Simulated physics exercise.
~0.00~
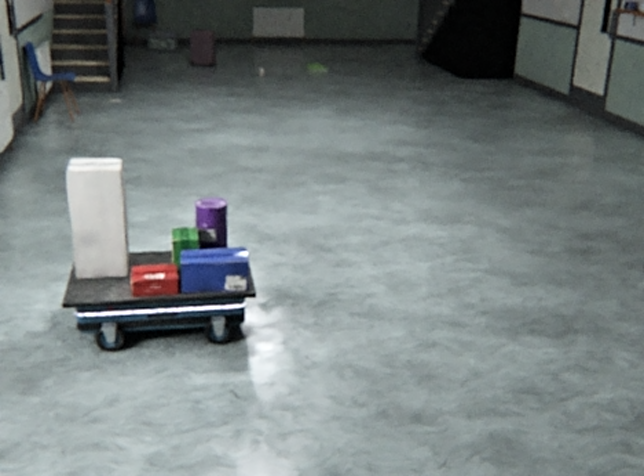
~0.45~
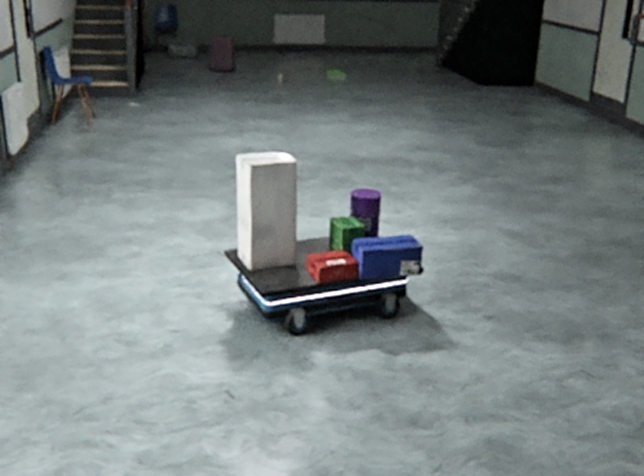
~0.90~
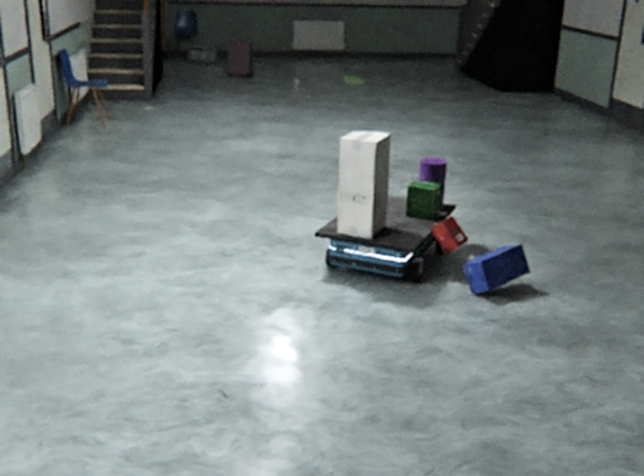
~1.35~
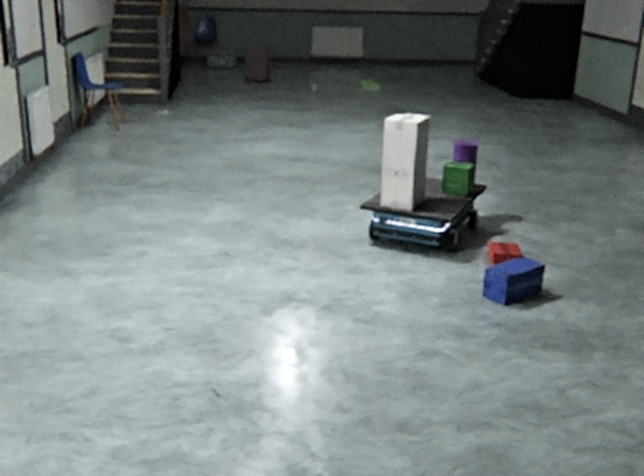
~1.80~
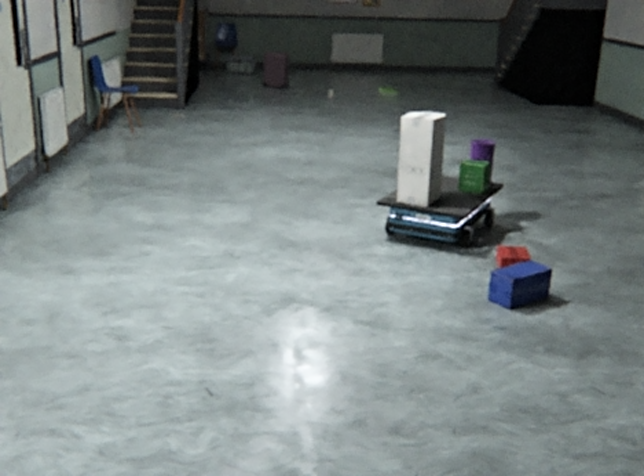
A low, flat cart rolls from the left across the grey floor of a dim hall, seen from slightly above, with stairs and a blue chair at the back left. It carries a tall white box at the left, a red parcel and a blue box in front, and a green parcel and a purple canister behind. As the cart moves right and curves away, the blue box tips off the right side, followed by the red parcel. The cart stops with the white box, green parcel and purple canister upright aboard, while the blue and red ones lie on the floor.
